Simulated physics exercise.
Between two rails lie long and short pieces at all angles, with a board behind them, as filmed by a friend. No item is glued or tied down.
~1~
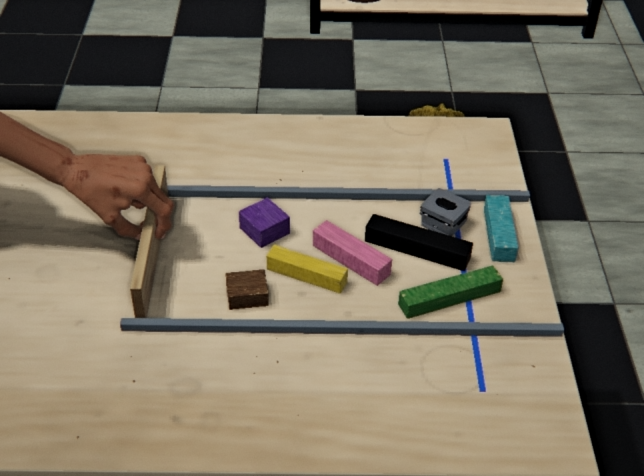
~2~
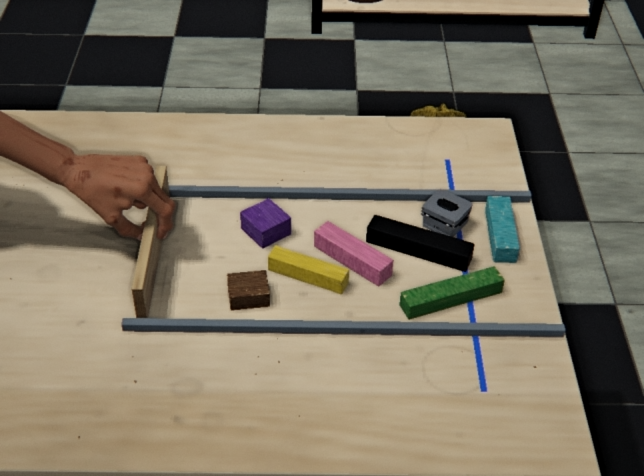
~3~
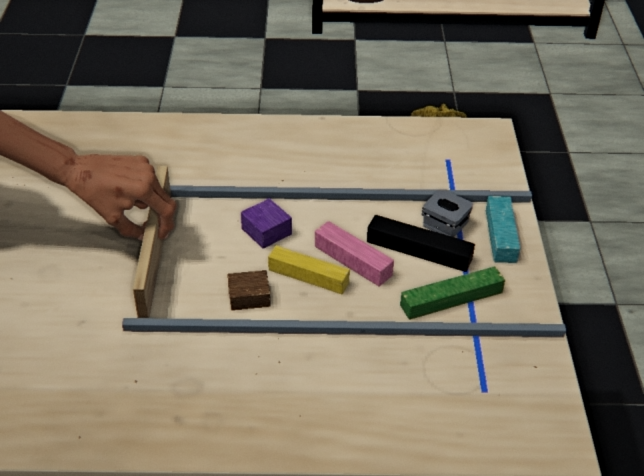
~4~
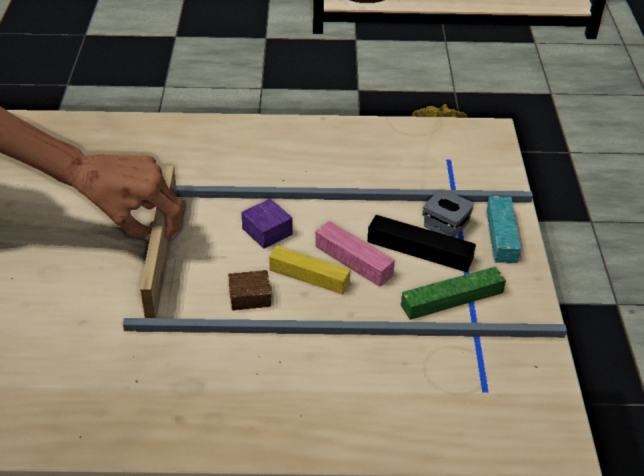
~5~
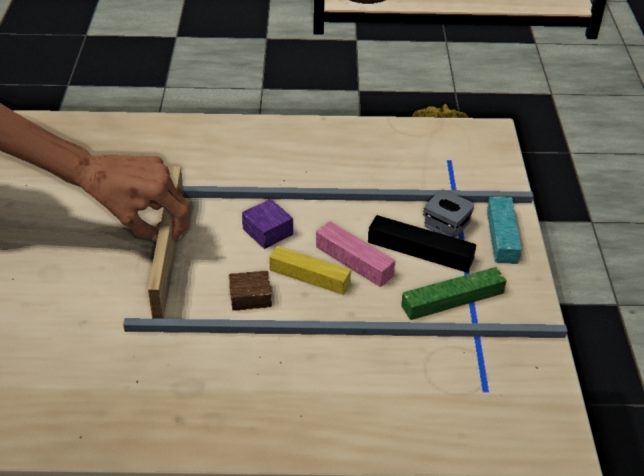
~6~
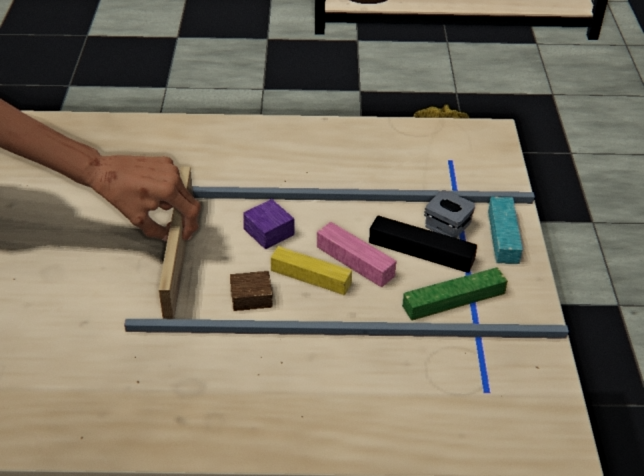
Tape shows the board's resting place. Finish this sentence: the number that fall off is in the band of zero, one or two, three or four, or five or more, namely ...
Namely one or two.
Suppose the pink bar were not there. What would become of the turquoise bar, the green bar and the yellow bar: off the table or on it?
Well, the turquoise bar is left in place, the green bar topples off and the yellow bar is left in place.
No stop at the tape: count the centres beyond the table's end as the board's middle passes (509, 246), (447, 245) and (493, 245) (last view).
5, 0 and 4.
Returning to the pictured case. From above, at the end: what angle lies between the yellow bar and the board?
I'd put it at about 35°.
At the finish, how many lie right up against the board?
The count in contact is 3.
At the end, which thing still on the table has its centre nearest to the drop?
Answer: The black stick.
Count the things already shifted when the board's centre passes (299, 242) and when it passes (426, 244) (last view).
By the first moment it's 4, by the second it's 8.
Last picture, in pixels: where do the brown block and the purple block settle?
The brown block comes to rest at (494, 300), and the purple block comes to rest at (488, 224).
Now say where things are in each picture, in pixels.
The first picture shows turquoise bar (501, 228); grey case (445, 214); green bar (451, 292); board (151, 239); tape (462, 260).
The second picture shows grey case (446, 215); purple block (266, 223).
The third picture shows green bar (453, 292); black stick (420, 243).
The fourth picture shows turquoise bar (503, 229); board (160, 240).
The fifth picture shows grey case (448, 215); brown block (250, 290).
The sixth picture shows turquoise bar (505, 230); grey case (449, 215); green bar (455, 293); board (178, 240); tape (466, 262).
Soon after, none off yet; turquoise bar at rest near (505, 230); grey case at rest near (449, 215); green bar at rest near (455, 293).
After that, none off yet; turquoise bar at rest near (507, 229); grey case at rest near (449, 215); green bar displaced a little near (477, 302).
In the end, the number that fall off is one or two; gone, green bar and turquoise bar.
